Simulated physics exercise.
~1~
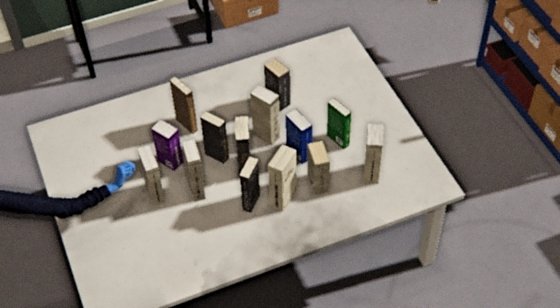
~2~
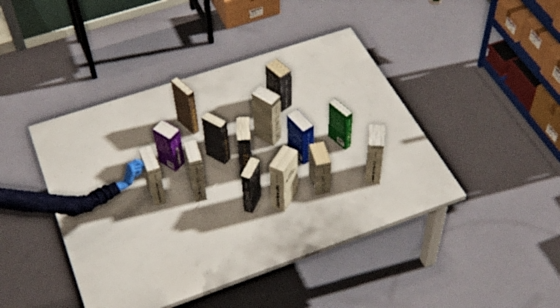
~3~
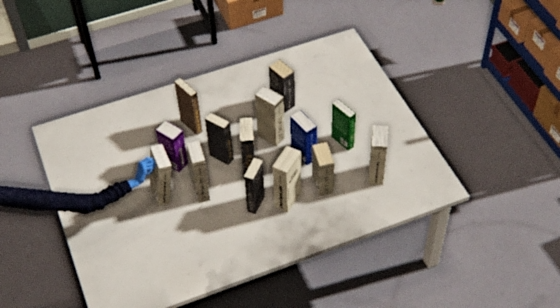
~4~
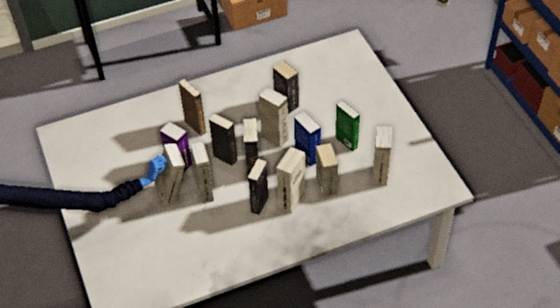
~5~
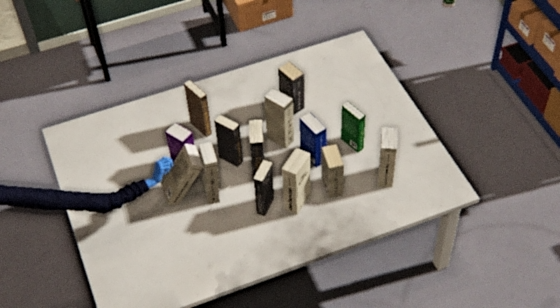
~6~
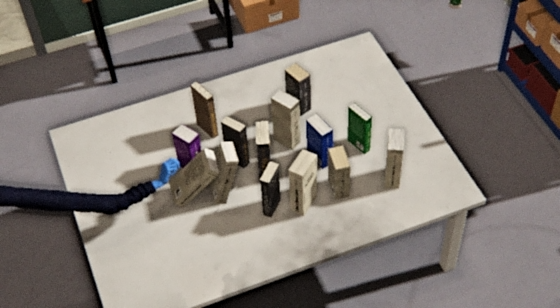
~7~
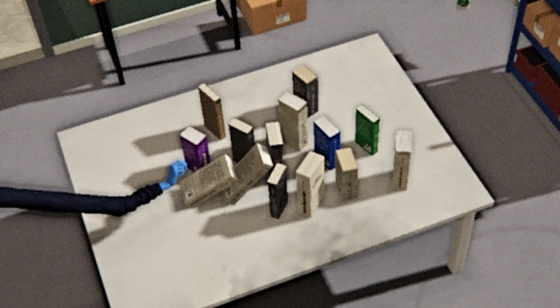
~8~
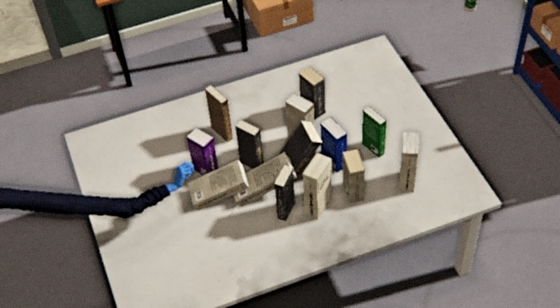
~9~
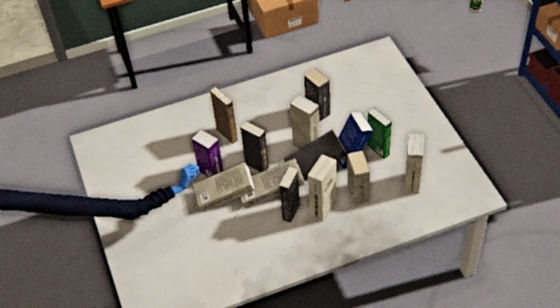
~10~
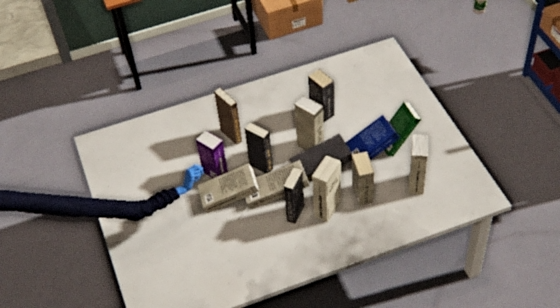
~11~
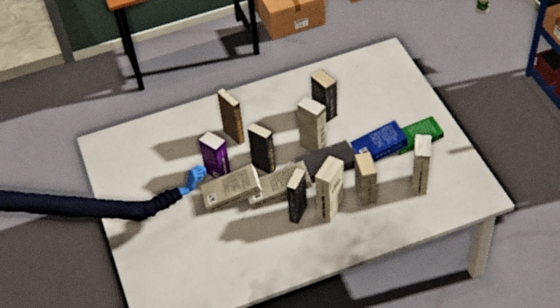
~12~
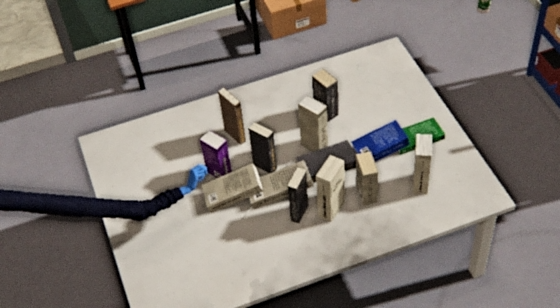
A blue-gloved hand pushes the nearest book at the left of a group standing on a pale table, and it topples rightward, knocking down a second pale book, then a dark one, then the blue and green books, which end lying flat while the purple book and others stay upright.
